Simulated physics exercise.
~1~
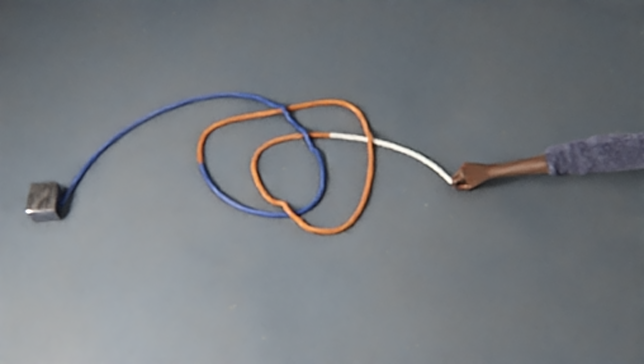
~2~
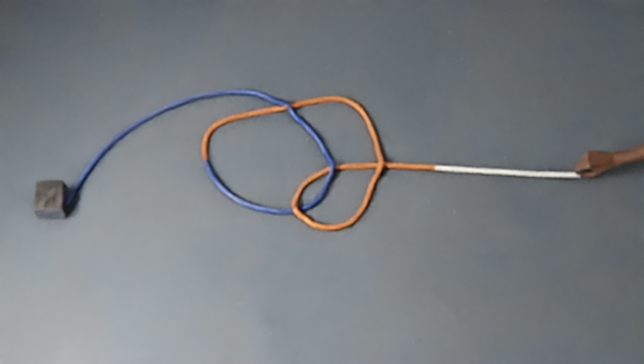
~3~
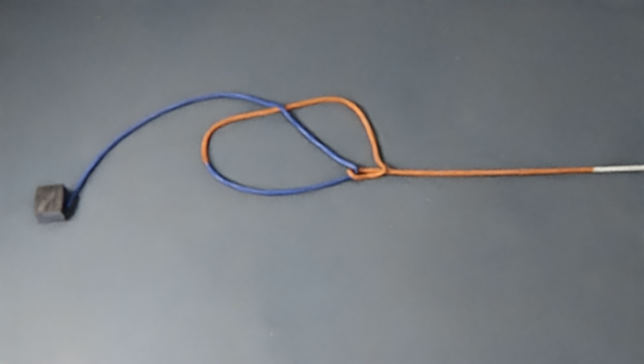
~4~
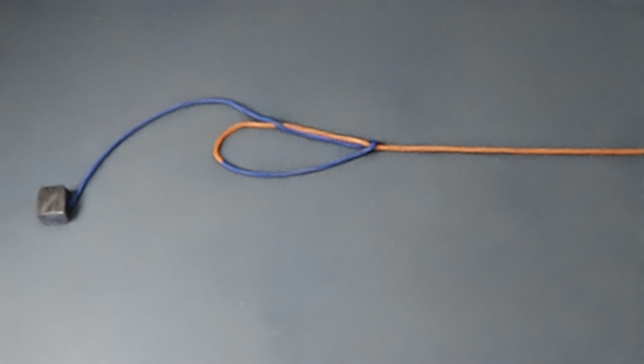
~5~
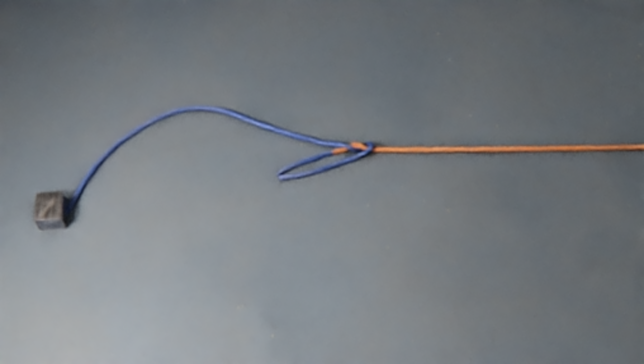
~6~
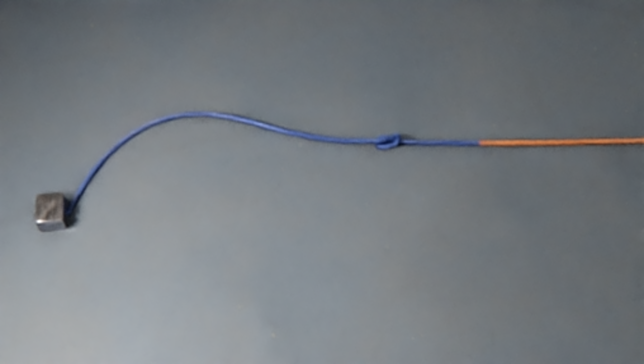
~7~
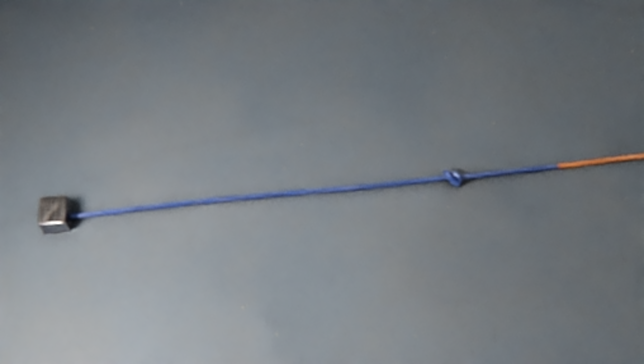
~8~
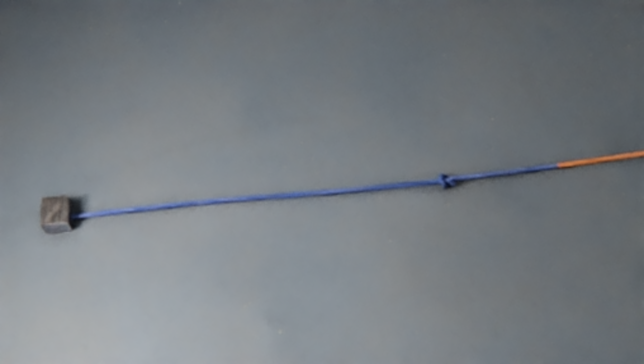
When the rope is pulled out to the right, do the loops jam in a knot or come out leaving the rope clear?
The loops jam in a knot. A small tight knot is left in the blue part of the straightened rope.
